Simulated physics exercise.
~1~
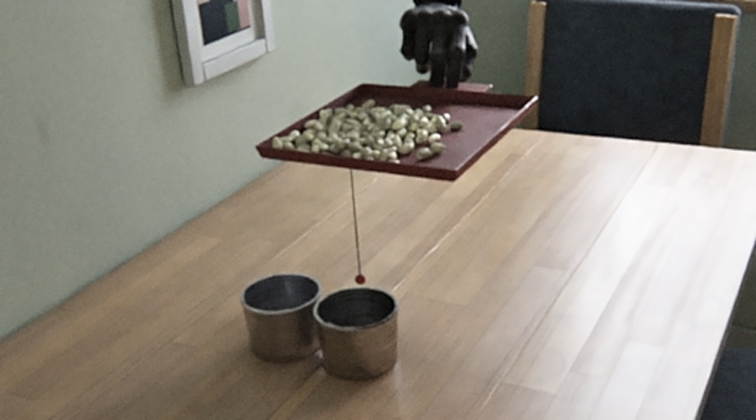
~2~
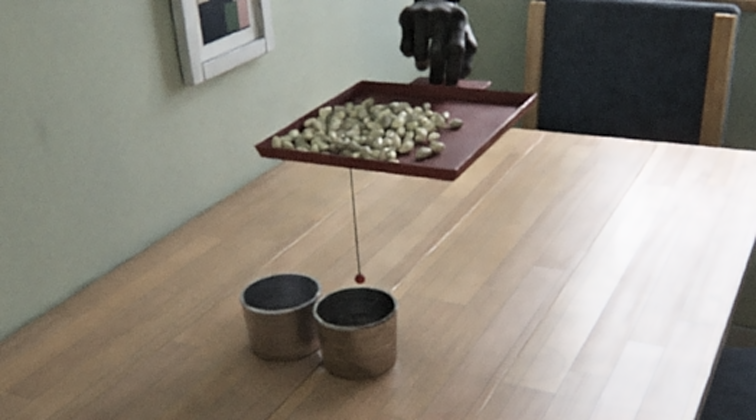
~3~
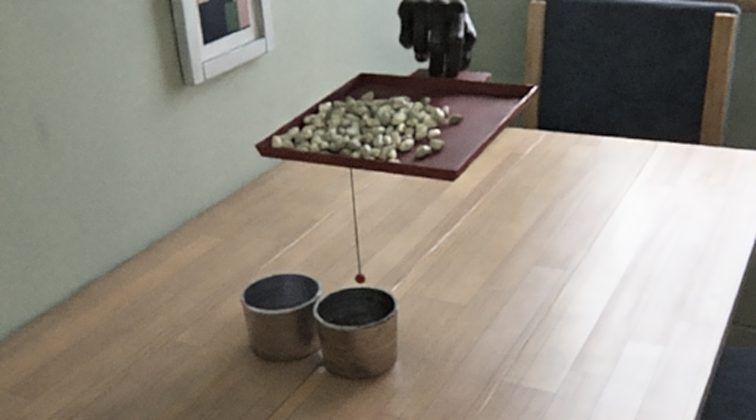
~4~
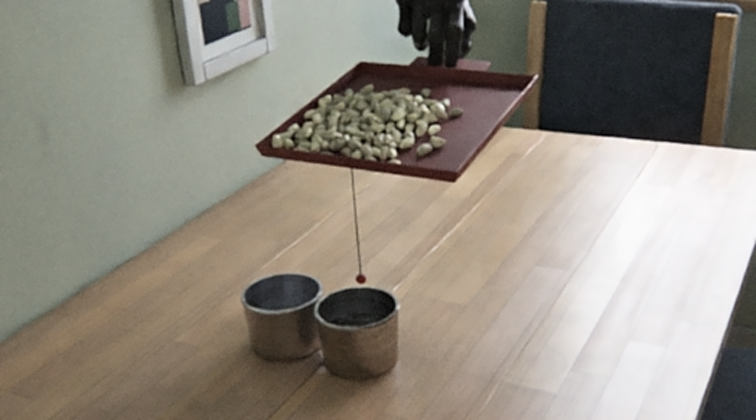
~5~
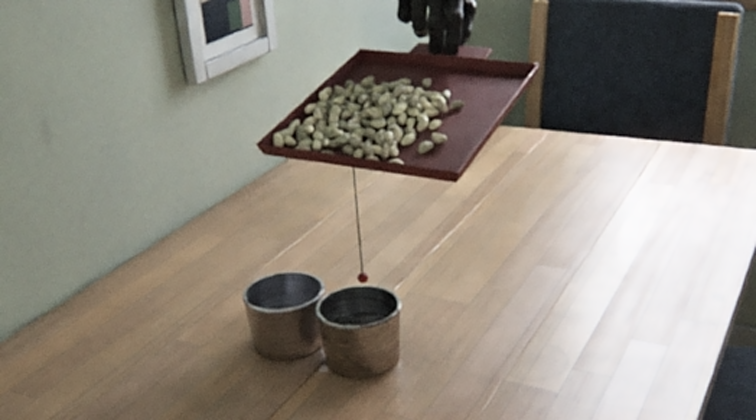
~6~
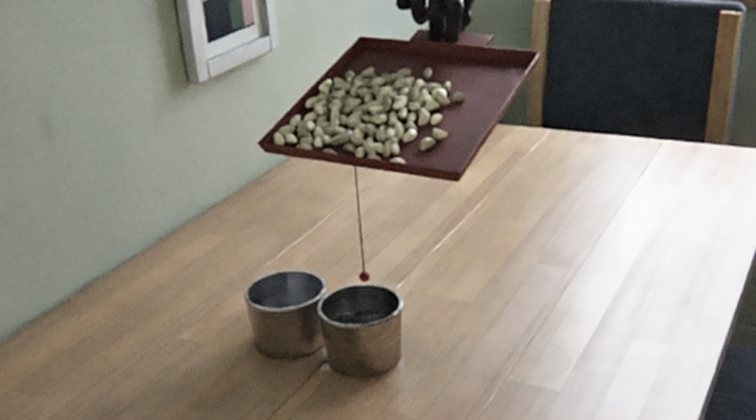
The video shows a dark mechanical-looking hand gradually raising the far side of a red tray of pale beans, tilting it a little toward two metal dishes on a wooden table, while a bead hangs on a thread beneath it.
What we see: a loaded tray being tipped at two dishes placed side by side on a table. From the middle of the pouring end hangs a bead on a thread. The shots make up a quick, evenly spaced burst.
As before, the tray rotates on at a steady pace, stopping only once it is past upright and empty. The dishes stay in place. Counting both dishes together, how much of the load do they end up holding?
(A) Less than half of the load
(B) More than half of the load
Answer: A.
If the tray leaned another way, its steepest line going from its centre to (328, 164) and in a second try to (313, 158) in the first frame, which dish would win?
The first try goes to the one on the left and the second to the one on the left.
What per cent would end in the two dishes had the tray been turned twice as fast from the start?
About 30 %.
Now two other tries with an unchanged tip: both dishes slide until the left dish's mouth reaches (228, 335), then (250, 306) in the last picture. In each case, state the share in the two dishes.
You'd end up with around 0 per cent and then around 50 per cent.
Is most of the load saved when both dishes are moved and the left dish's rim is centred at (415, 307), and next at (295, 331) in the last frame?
In the first position shy of half, in the second shy of half.
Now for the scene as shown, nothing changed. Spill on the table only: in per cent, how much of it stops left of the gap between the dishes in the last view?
Left share: Close to 40 %.
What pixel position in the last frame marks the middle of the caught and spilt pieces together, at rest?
I'd mark it at roughly (349, 380).
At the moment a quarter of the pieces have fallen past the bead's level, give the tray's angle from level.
The tilt is near 90° by then.
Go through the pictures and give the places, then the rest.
Corners of the pouring end near (260, 145) and (453, 168), level; middle of the load near (377, 131), white beans; left dish near (262, 332); right dish near (338, 349); bead on its thread near (360, 279), in the first picture.
Corners of the pouring end near (260, 145) and (453, 168), level; middle of the load near (376, 130), in the second picture.
Corners of the pouring end near (260, 144) and (453, 168), tipped barely, level across its low end; middle of the load near (376, 126), in the third picture.
Corners of the pouring end near (260, 144) and (454, 170), tipped a little, level across its low end; middle of the load near (376, 122), in the fourth picture.
Corners of the pouring end near (261, 143) and (455, 170), tipped a little, level across its low end; middle of the load near (377, 116), in the fifth picture.
Corners of the pouring end near (263, 141) and (457, 170), tipped a little, level across its low end; middle of the load near (378, 110); left dish near (266, 329); right dish near (342, 346), in the sixth picture.
Shortly afterwards, tray tipped steeply; all but a few on the tray; only a few outside both; only a few in the air.
Next, tray tipped right over; near a quarter on the tray; a little in the right dish; only a few in the left dish; near a quarter outside both; near a third in the air.
Some moments later, tray tipped past a quarter turn; near a quarter in the right dish; a little in the left dish; near two thirds outside both.
In the end, tray tipped past a quarter turn; near a quarter in the right dish; a little in the left dish; near two thirds outside both.
